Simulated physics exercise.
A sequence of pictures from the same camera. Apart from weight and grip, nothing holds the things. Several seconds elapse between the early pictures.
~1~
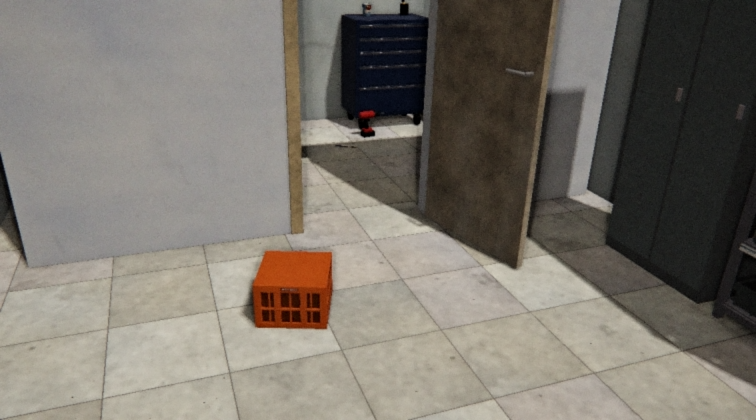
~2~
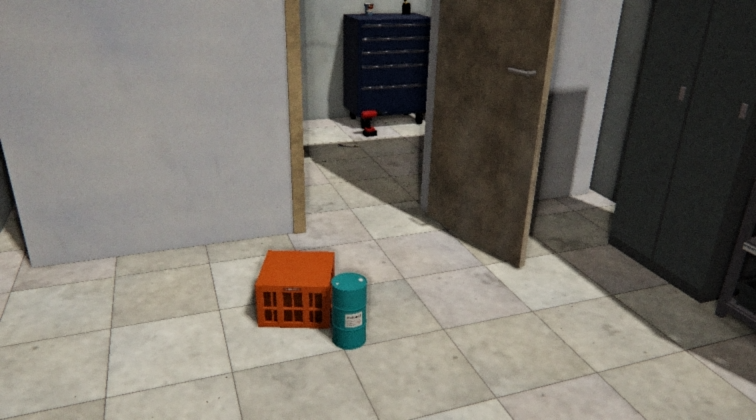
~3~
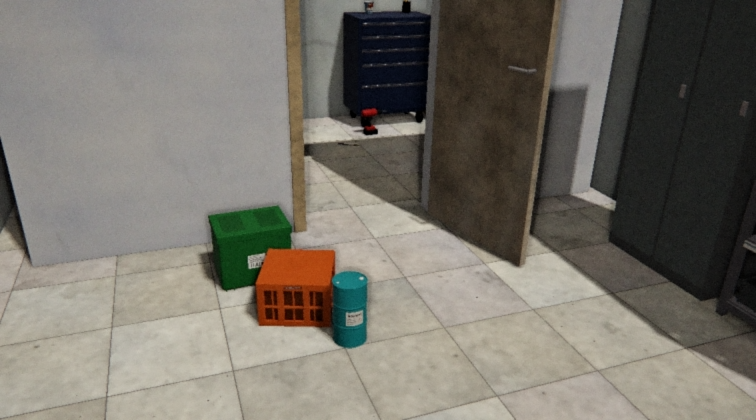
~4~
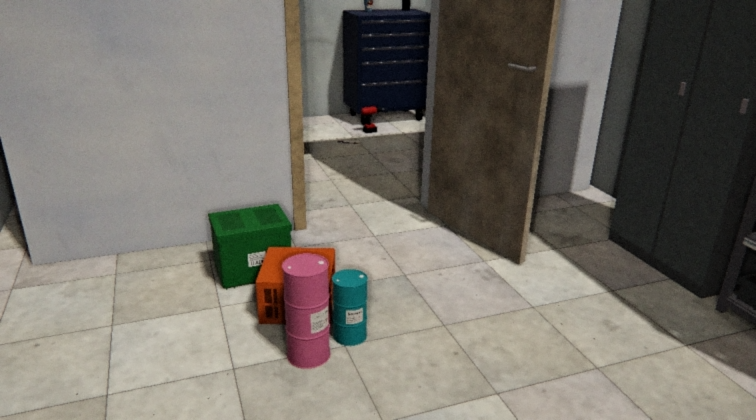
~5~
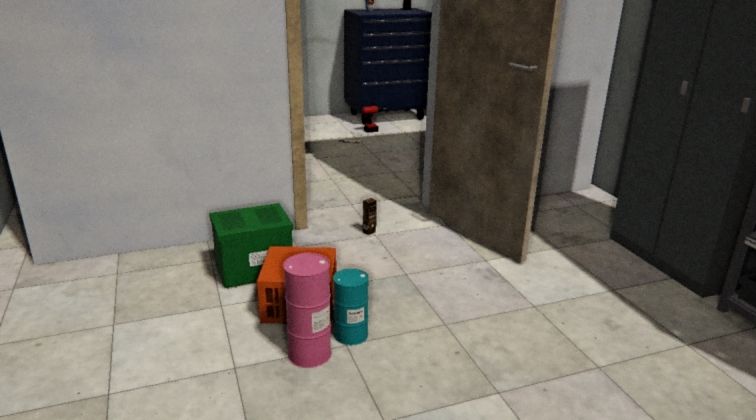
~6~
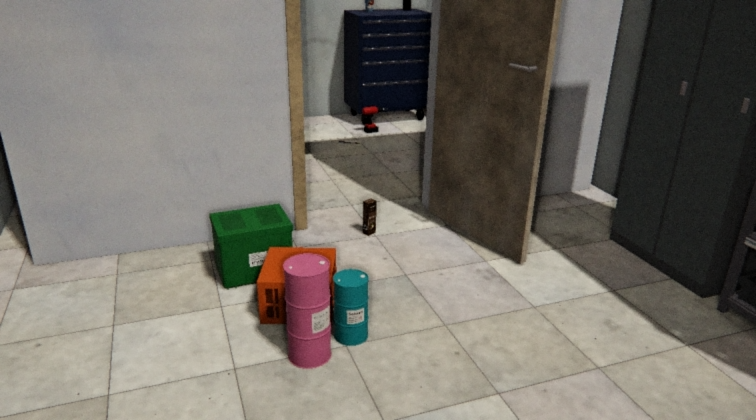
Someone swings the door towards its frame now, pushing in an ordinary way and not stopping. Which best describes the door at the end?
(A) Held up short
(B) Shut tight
Answer: B.
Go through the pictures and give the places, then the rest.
Door wide open and still, in the first picture.
Door wide open and still; orange crate (298, 288), in the second picture.
Door wide open and still; turquoise canister (350, 310); green tote (251, 247), in the third picture.
Door wide open and still; pink canister (307, 311); orange crate (298, 285), in the fourth picture.
Door wide open and still; turquoise canister (351, 307); green tote (253, 245), in the fifth picture.
Door wide open and still; brown carton (369, 217); pink canister (308, 311), in the sixth picture.
Then, 1.50 s later than the last frame, door at 59°.
Then, 2.60 s later than the last frame, door at 16°; brown carton moved about its own width near (363, 214).
When it is over, door at 0°; moved from the start, brown carton; the other 4 as before. End places, in pixels of the last picture, brown carton near (351, 204).
